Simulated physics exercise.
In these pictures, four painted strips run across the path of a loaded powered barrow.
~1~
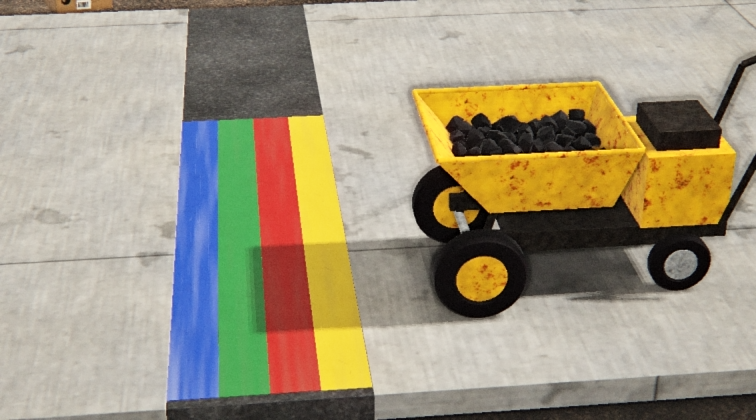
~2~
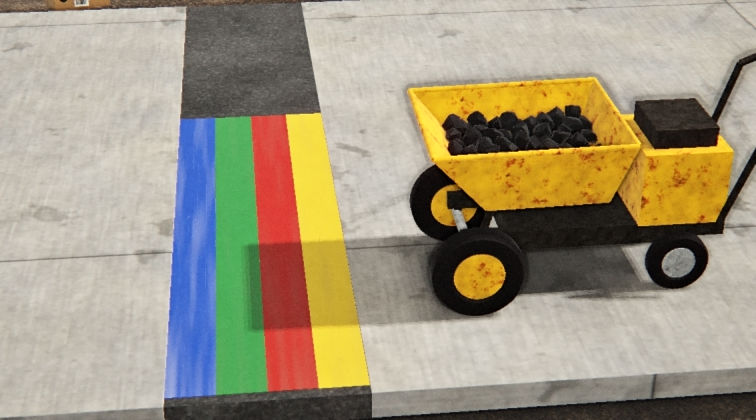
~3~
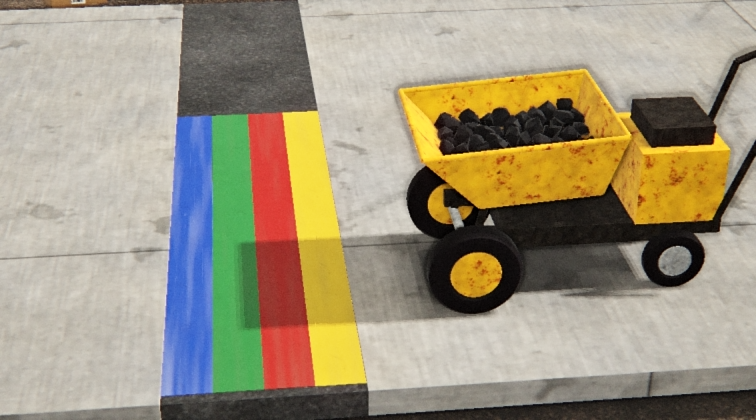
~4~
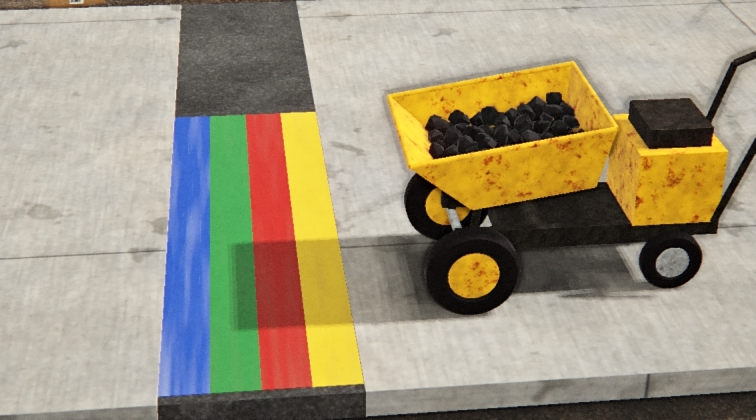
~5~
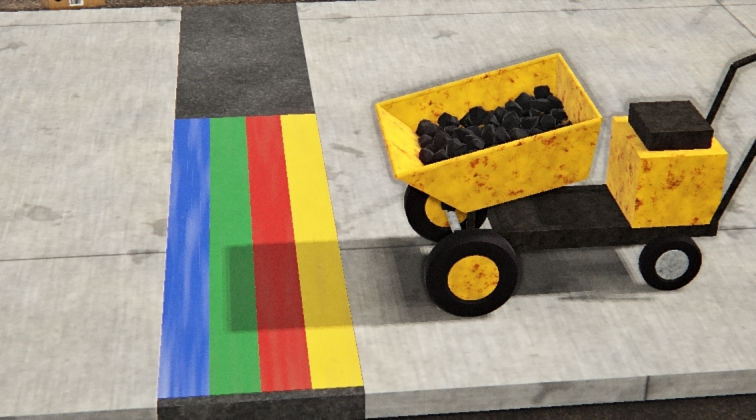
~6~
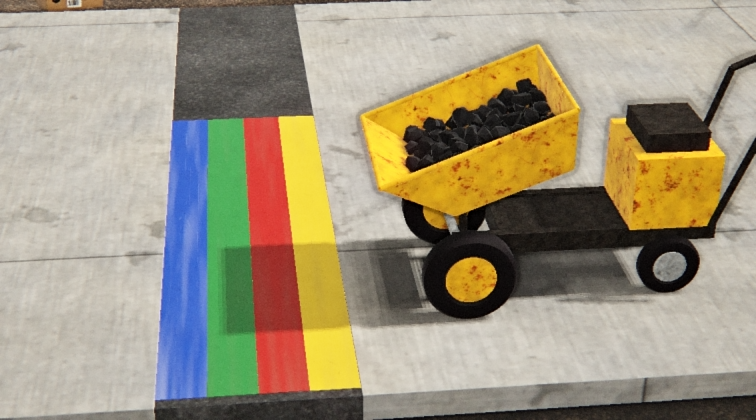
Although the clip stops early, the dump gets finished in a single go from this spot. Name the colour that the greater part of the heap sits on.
Red.
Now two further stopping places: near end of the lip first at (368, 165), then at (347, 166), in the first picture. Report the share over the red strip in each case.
Estimates: 10 %, 0 %.
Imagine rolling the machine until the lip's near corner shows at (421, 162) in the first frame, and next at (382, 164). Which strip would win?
First: The red strip; second: The green strip.
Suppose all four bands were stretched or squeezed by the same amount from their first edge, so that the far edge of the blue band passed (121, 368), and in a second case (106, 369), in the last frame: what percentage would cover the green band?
The first case gives around 10 %, the second around 10 %.
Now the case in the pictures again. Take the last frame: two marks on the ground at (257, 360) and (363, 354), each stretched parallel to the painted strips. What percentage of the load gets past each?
Some 20 and some 80 per cent, respectively.
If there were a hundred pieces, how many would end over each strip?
I'd put the yellow strip near 20, the red strip near 30, the green strip near 15 and the blue strip near 10.
Soon after the last picture, skip tipped steeply; all in the skip.
A little later, skip tipped right over; about two thirds in the skip; a small part over the yellow strip; about a quarter over the red strip; a stray few over the green strip.
Later still, skip tipped right over; about a quarter in the skip; about a quarter over the yellow strip; about a third over the red strip; a small part over the green strip; a small part over the blue strip; a stray few off the paint.
At rest, skip tipped right over; about a quarter in the skip; about a quarter over the yellow strip; about a third over the red strip; a small part over the green strip; a small part over the blue strip; a stray few off the paint.
